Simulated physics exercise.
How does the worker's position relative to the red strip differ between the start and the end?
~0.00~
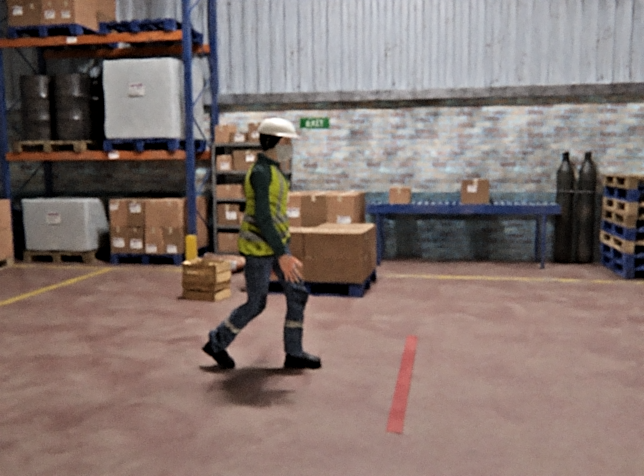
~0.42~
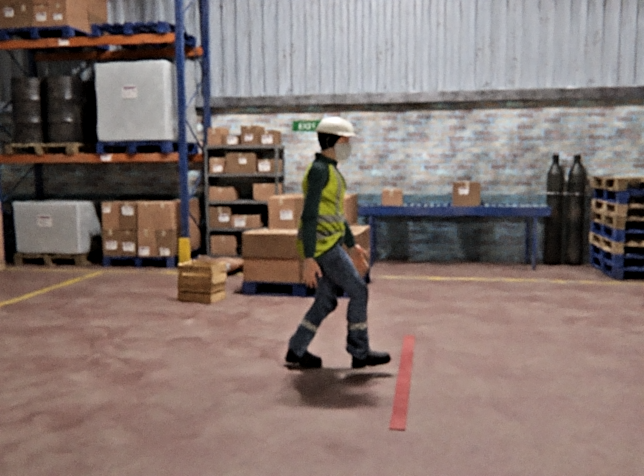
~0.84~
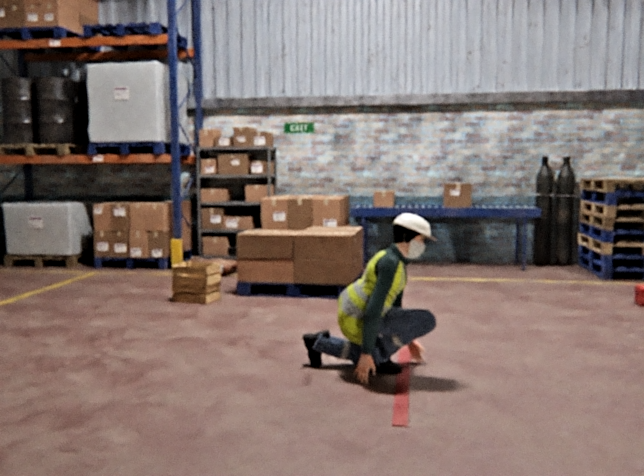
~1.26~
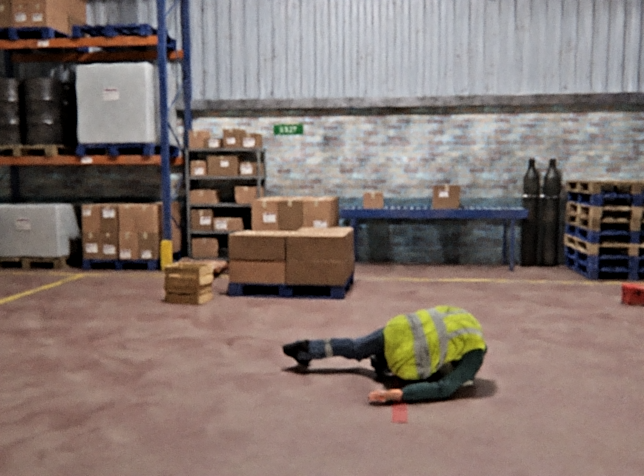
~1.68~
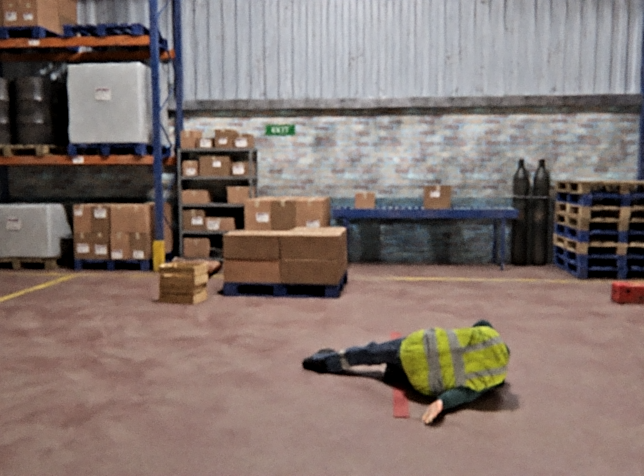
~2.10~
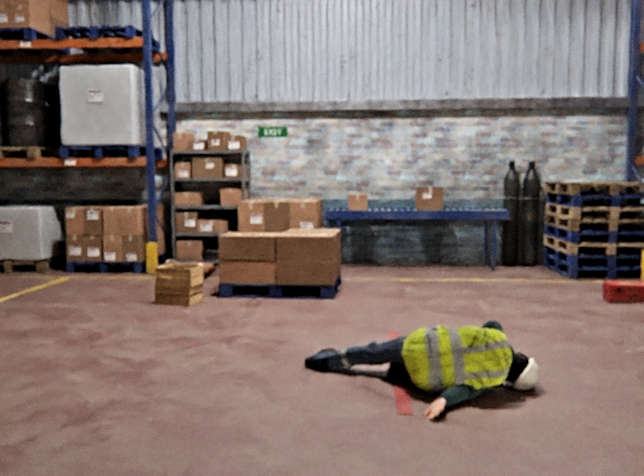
At the start the worker is upright and walking to the left of the red strip. At the end the worker lies on the floor across it, with the head and chest to its right.
